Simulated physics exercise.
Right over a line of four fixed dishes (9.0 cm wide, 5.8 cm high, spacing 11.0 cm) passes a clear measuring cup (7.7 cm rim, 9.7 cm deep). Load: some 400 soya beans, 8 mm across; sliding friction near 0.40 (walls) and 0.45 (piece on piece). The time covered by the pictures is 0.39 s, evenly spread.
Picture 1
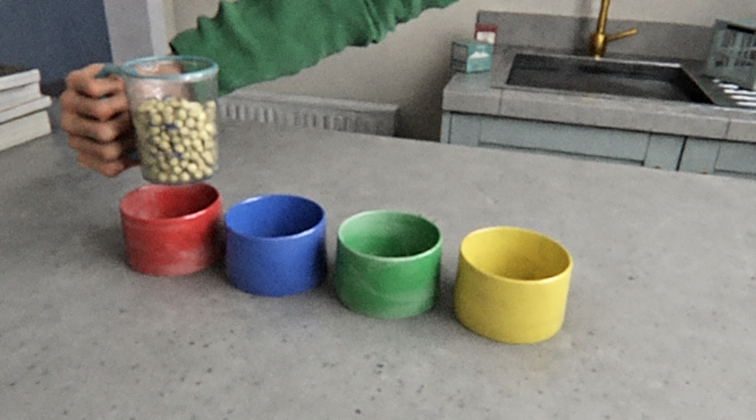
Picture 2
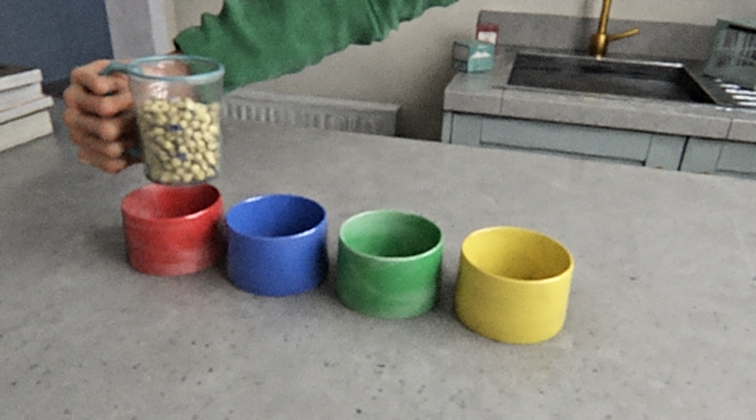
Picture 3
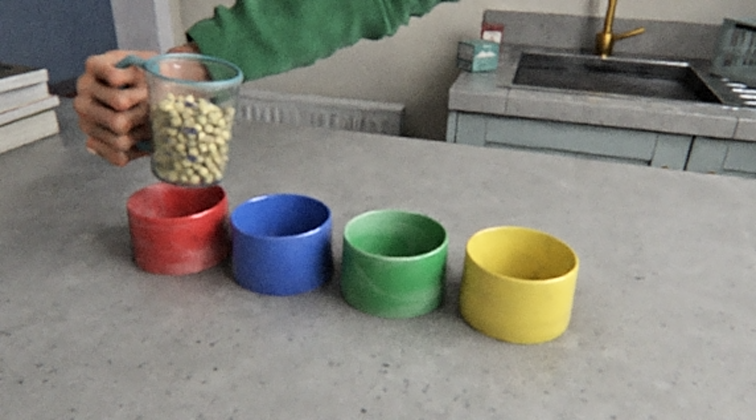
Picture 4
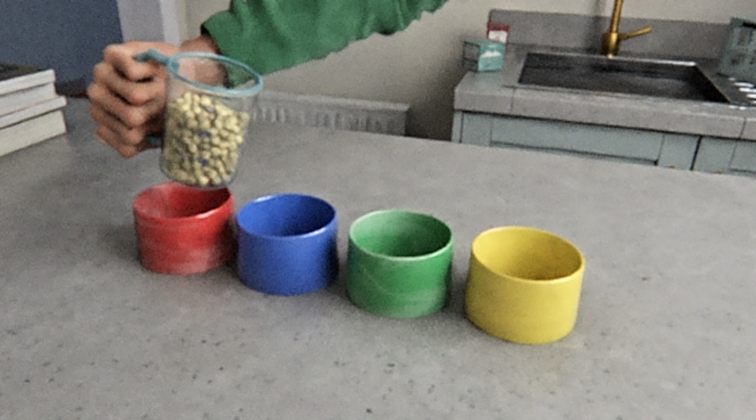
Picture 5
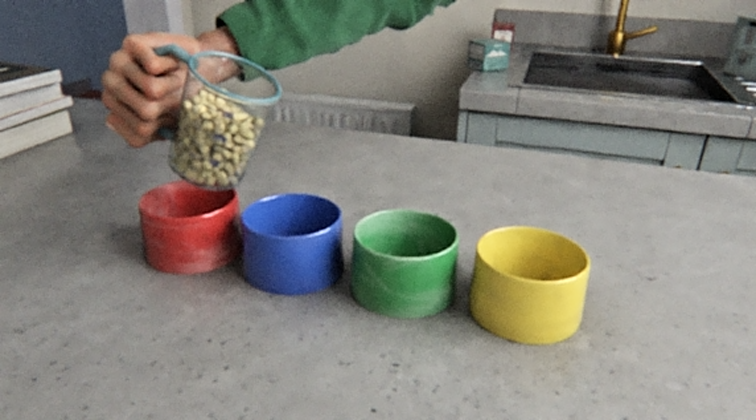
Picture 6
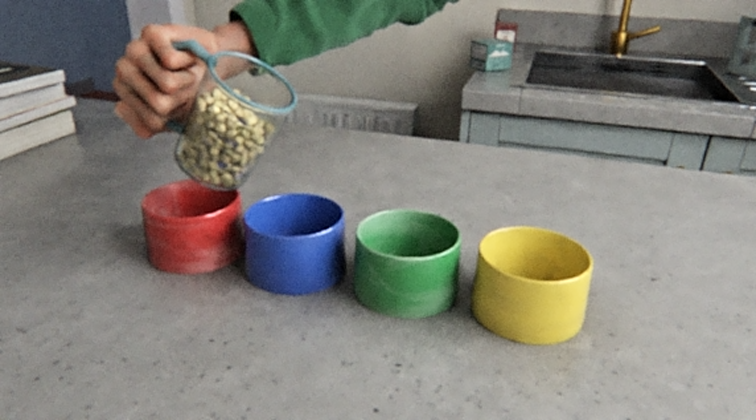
A hand holding a clear measuring cup of pale beans gradually tilting it rightward above red, blue, green and yellow dishes.
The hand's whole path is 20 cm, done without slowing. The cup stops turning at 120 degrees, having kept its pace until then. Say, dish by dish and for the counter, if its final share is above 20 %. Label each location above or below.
Labels - red dish: Below, blue dish: Below, green dish: Above, yellow dish: Below, counter: Below.
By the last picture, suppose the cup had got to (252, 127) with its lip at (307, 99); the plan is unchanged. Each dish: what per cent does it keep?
Red 0; blue 0; green 10; yellow 20.
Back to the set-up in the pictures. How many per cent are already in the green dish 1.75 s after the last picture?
Close to 100 per cent at that point.
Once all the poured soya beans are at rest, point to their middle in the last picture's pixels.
Look around (416, 262) in the last picture.
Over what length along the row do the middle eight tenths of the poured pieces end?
Some 5 centimetres.
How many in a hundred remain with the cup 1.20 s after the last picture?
Roughly 5 percent.
Then, 0.72 s after the last picture, tilt 99 degrees; cup holds 95 %, green 5 %.
Then, 1.20 s after the last picture, tilt 120 degrees; cup holds 5 %, green 95 %.
Then, 1.75 s after the last picture, tilt 120 degrees; cup holds 0 %, green 100 %.
In the end, red 0 %, blue 0 %, green 100 %, yellow 0 %, counter 5 %.
